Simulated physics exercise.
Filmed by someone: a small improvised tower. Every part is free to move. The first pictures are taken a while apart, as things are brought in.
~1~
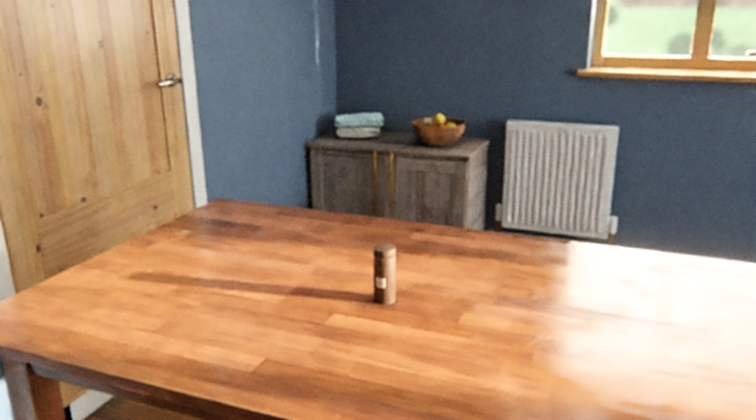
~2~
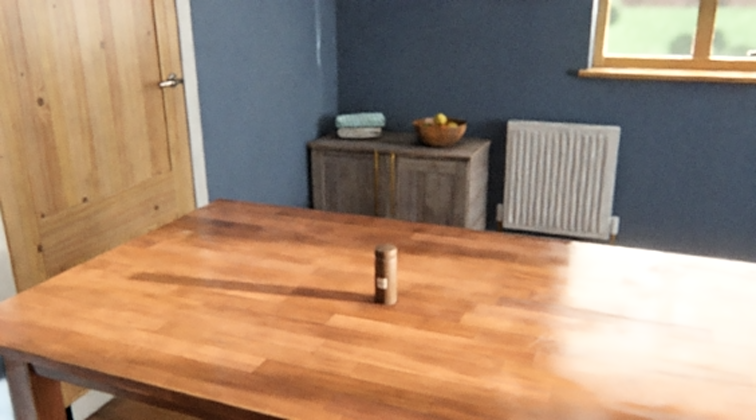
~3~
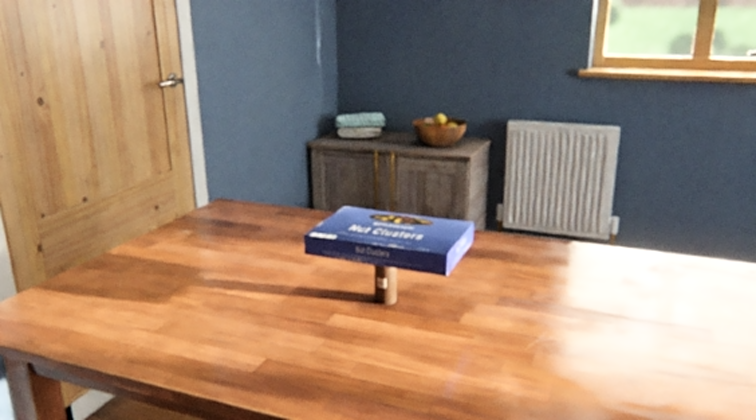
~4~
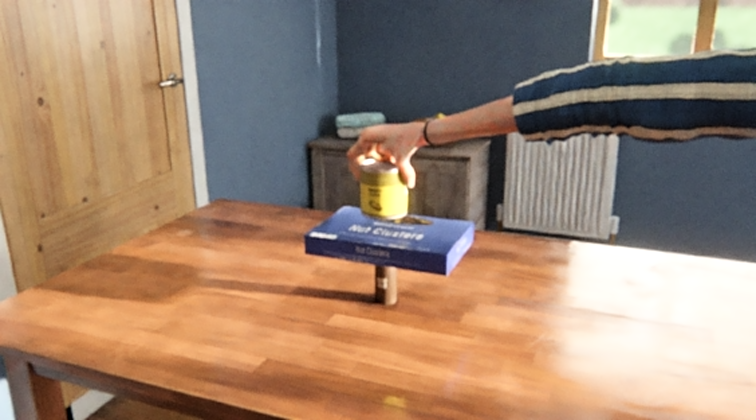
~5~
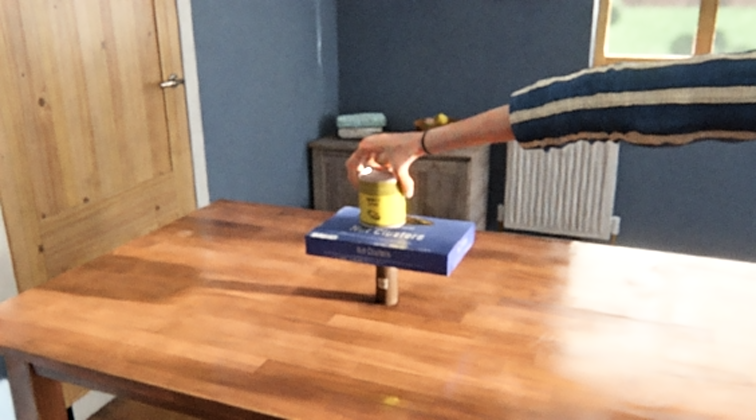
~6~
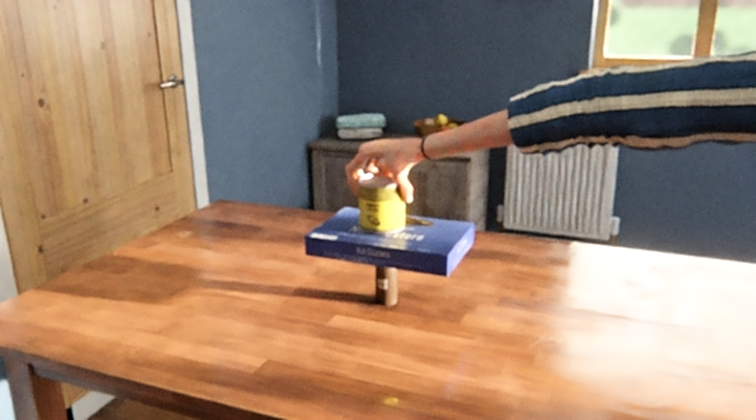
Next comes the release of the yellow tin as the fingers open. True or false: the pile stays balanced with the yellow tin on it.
True.
Then, 0.30 s on from there, no change.
Then, 0.70 s on from there, yellow tin resting near (382, 204).
In the end, all 3 unmoved. At the end, from the last picture's camera, yellow tin near (382, 204). The stack keeps its balance.
